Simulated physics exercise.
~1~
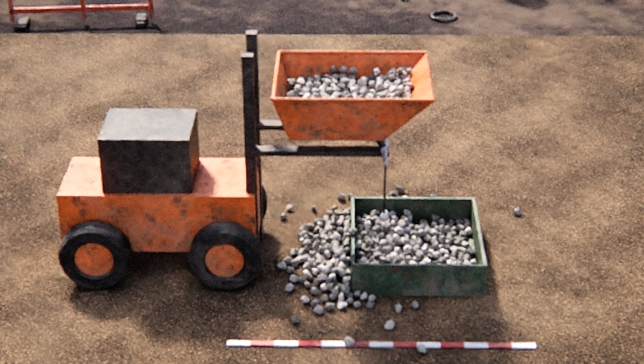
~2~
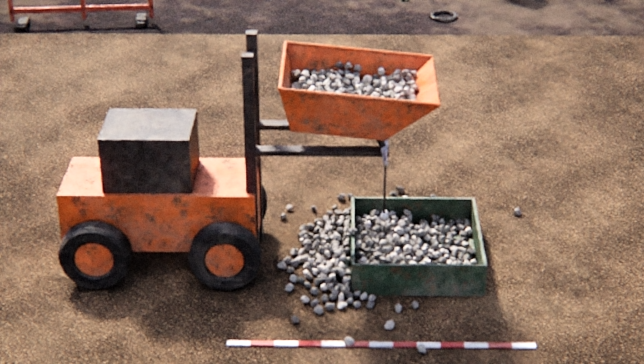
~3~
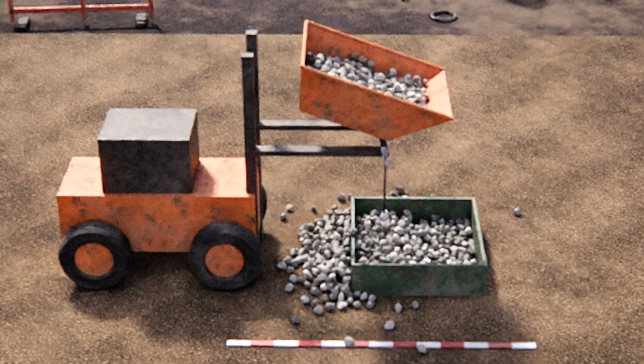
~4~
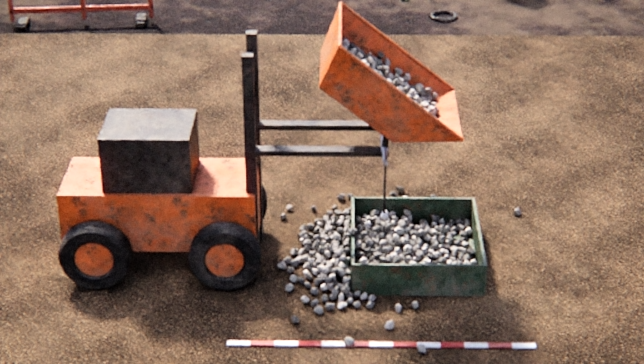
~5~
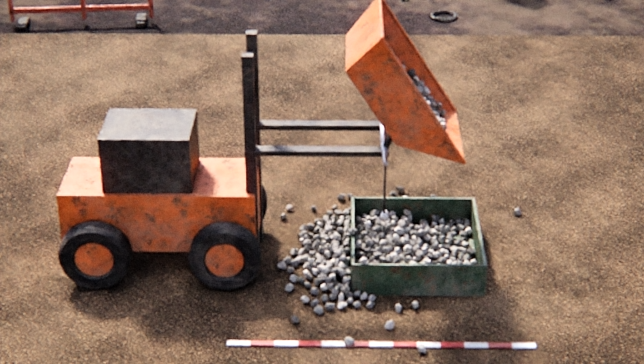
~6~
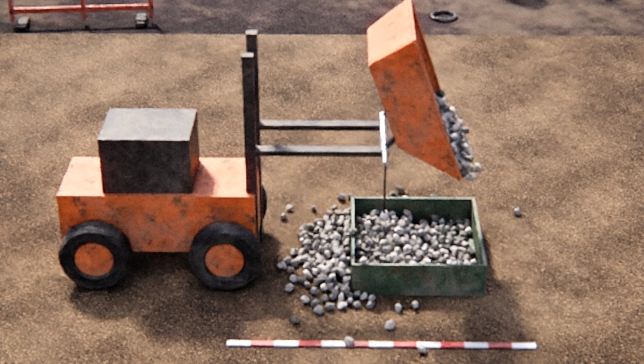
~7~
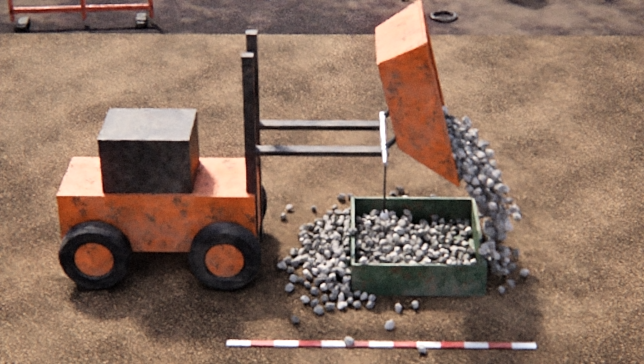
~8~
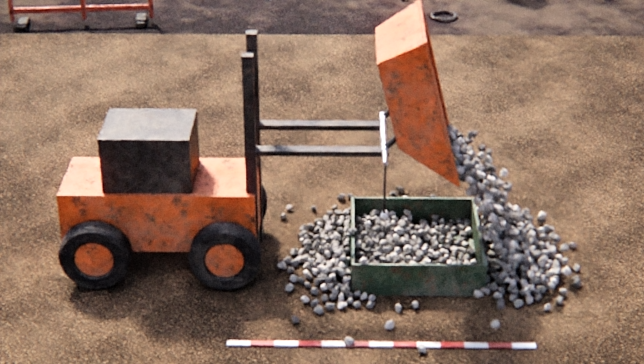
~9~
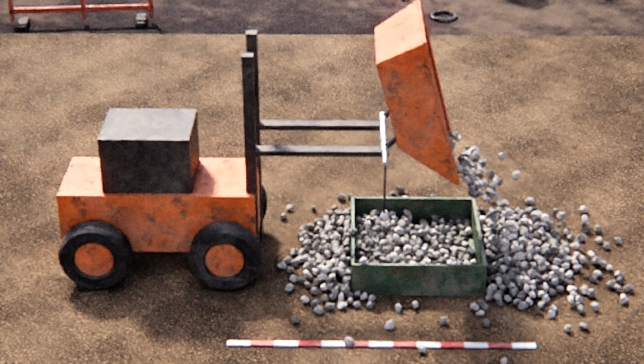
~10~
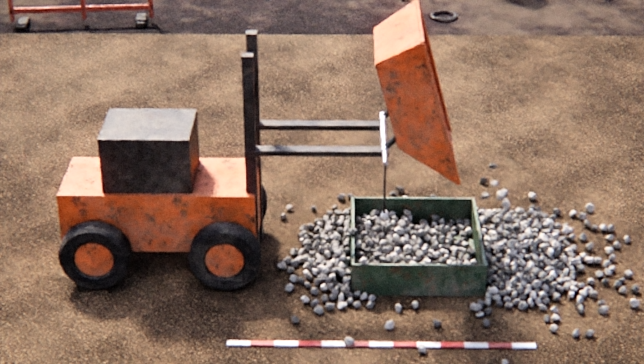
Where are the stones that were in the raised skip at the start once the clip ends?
At the start they sit in the raised orange skip above the green bin. By the end they lie lower down and further right, scattered on the ground beside the bin.
Orange forklift tipping grey stones from its raised skip, the load spilling past a green bin onto the ground at right.
